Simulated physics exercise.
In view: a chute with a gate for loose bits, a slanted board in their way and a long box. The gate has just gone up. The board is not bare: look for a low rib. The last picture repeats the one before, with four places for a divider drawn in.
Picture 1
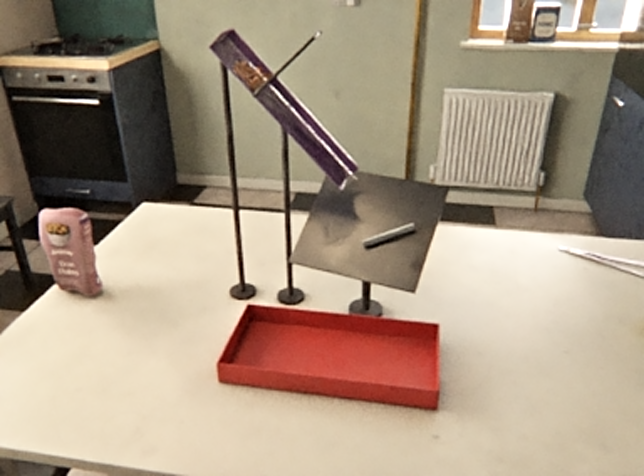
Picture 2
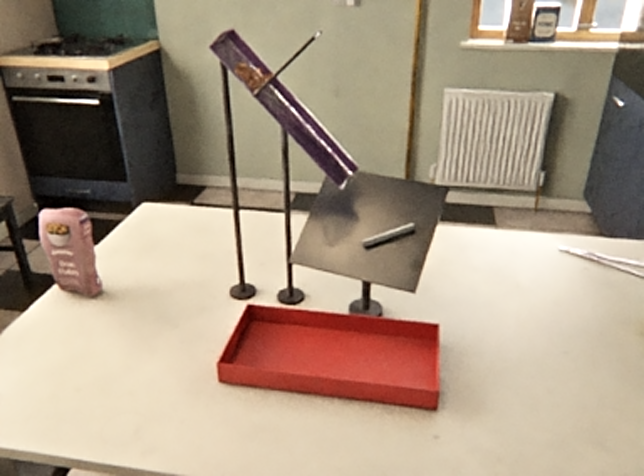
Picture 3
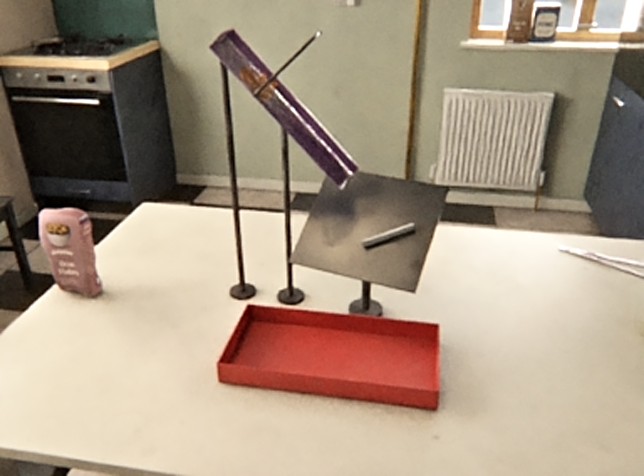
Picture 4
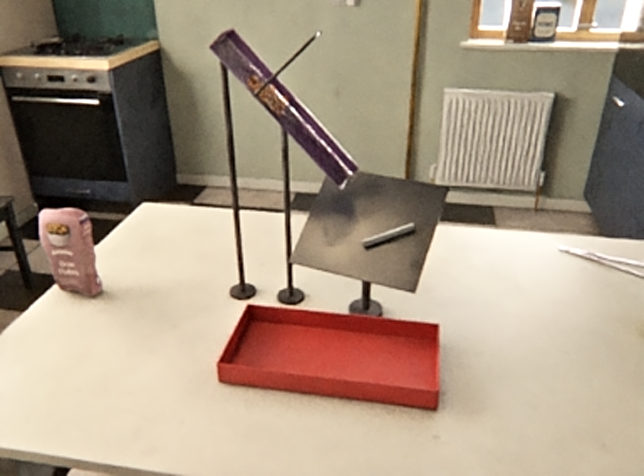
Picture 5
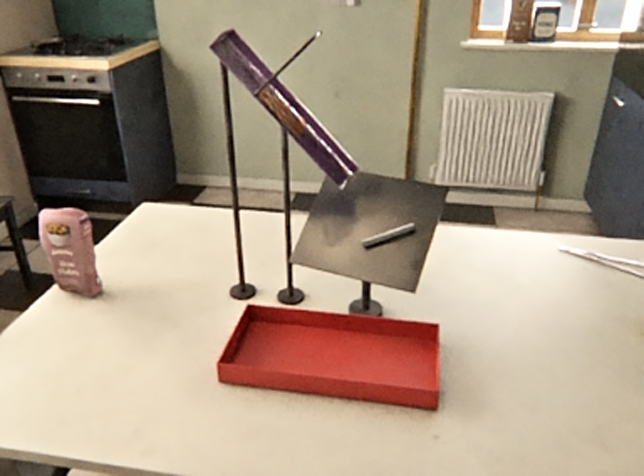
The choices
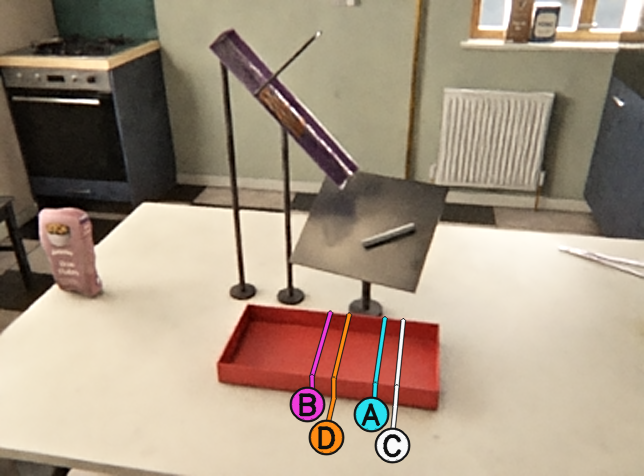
Purple chute sloping above a dark tilted board and red box on a white table, brown bits sliding partway down it.
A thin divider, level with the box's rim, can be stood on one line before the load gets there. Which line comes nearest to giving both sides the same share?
I would pick line B.
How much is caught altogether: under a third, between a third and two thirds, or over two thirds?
About that: Between a third and two thirds.
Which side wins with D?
Left.
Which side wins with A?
More lands on the left.
On the marked copy, line A crosses the front rim at (375, 383); line B crosses the front rim at (312, 375); line C crosses the front rim at (396, 385); line D crosses the front rim at (334, 378).
With A, of what is caught, nearly all on the left of the divider, a small part on the right.
With B, of what is caught, about half on the left of the divider, about half on the right.
With C, of what is caught, all on the left of the divider, none on the right.
With D, of what is caught, most on the left of the divider, a small part on the right.
